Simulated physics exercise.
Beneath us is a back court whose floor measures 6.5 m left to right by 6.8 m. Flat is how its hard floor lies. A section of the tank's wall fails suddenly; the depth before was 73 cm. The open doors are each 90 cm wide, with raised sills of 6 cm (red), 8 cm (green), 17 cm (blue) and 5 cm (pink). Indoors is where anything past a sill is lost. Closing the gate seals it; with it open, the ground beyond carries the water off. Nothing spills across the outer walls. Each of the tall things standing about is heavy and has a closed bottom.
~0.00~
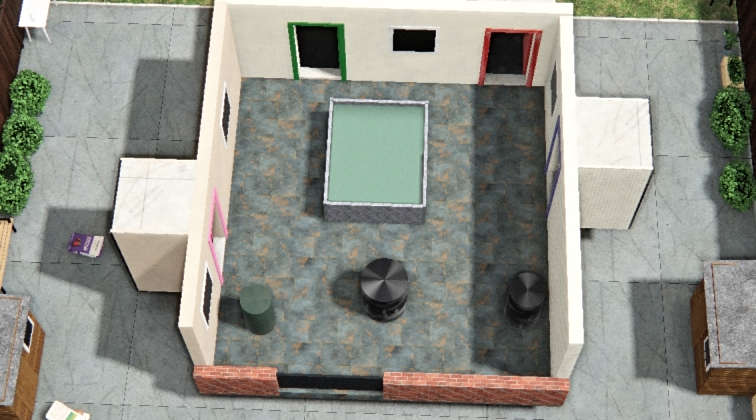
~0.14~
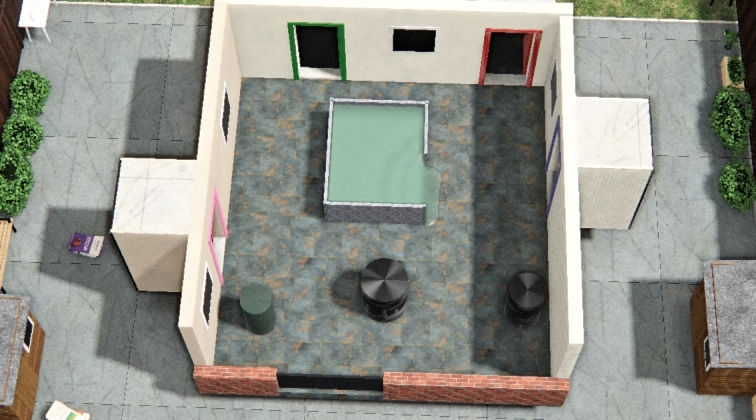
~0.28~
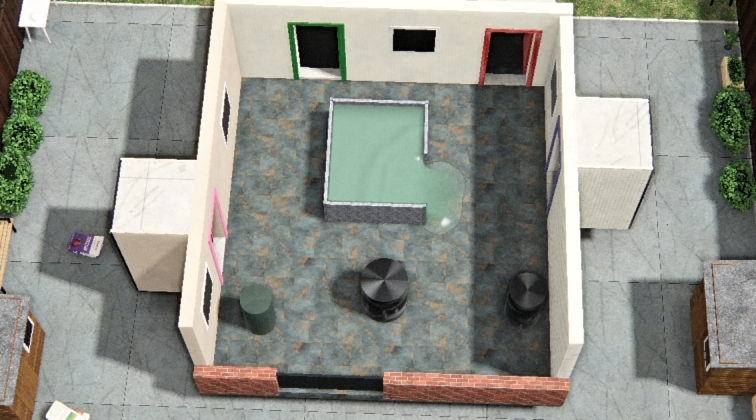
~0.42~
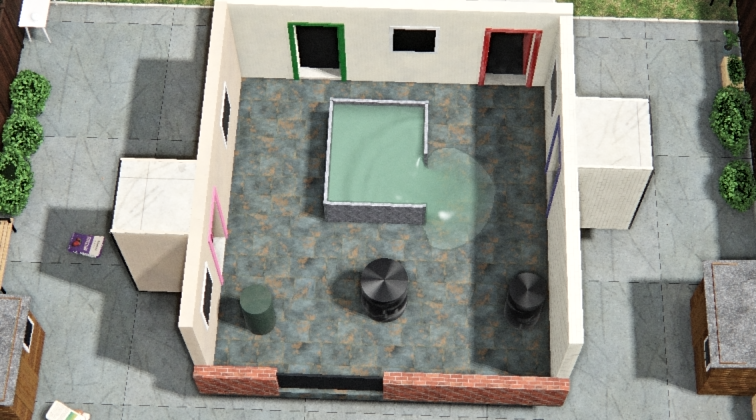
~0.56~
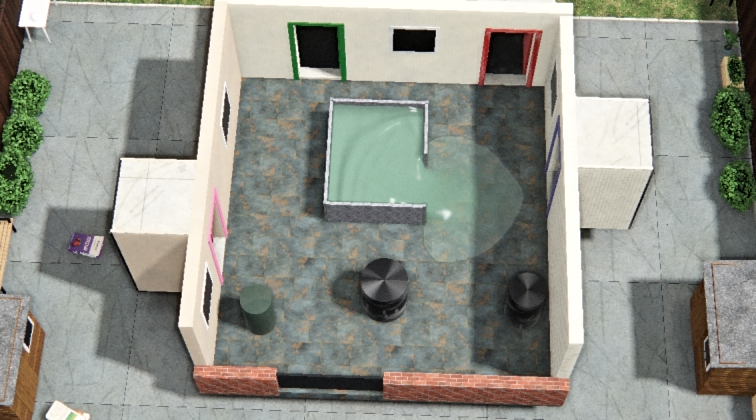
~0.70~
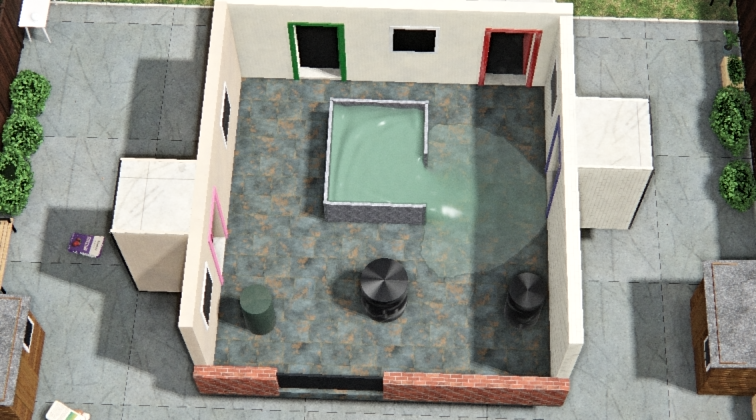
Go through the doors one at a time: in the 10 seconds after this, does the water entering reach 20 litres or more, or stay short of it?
Going through them: The red door reaches it; the green door stays short; the blue door reaches it; the pink door stays short.
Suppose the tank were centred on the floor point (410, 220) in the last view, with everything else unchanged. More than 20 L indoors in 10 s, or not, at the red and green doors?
Measured against the limit, the red door goes beyond it and the green door stays within it.
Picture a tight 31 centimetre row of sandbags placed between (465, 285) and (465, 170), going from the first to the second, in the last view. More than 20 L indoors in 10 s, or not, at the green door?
After that, green comes out fine.
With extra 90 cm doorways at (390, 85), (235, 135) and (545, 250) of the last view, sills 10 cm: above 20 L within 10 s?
Taking them in order, the first gets too little, the second too little and the third enough.
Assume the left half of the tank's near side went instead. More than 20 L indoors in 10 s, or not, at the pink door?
So for pink: Yes.
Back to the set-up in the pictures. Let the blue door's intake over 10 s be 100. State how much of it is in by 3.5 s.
About 90 per cent.
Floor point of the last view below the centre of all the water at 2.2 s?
The water is centred near (439, 195).
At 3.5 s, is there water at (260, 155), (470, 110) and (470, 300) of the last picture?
Listed in turn: Spared so far / swamped / swamped.
After 1.4 s water covers 25 % of the floor and is deepest (38 cm) near (432, 207); red door not reached, green door not reached, blue door 21 cm at the sill, 59 L in, pink door not reached.
After 2.2 s water covers 30 % of the floor and is deepest (40 cm) near (540, 292); red door 10 cm at the sill, 1 L in, green door not reached, blue door 33 cm at the sill, 149 L in, pink door not reached.
After 3.5 s water covers 45 % of the floor and is deepest (26 cm) near (547, 227); red door 17 cm at the sill, 51 L in, green door not reached, blue door 23 cm at the sill, 220 L in, pink door not reached.
After 6.0 s water covers 70 % of the floor and is deepest (17 cm) near (544, 89); red door 15 cm at the sill, 160 L in, green door 5 cm at the sill, 0 L in, blue door 15 cm at the sill, 242 L in, pink door not reached.
After 10.0 s water covers 95 % of the floor and is deepest (12 cm) near (232, 177); red door 9 cm at the sill, 241 L in, green door 5 cm at the sill, 0 L in, blue door 9 cm at the sill, 242 L in, pink door 3 cm at the sill, 0 L in.
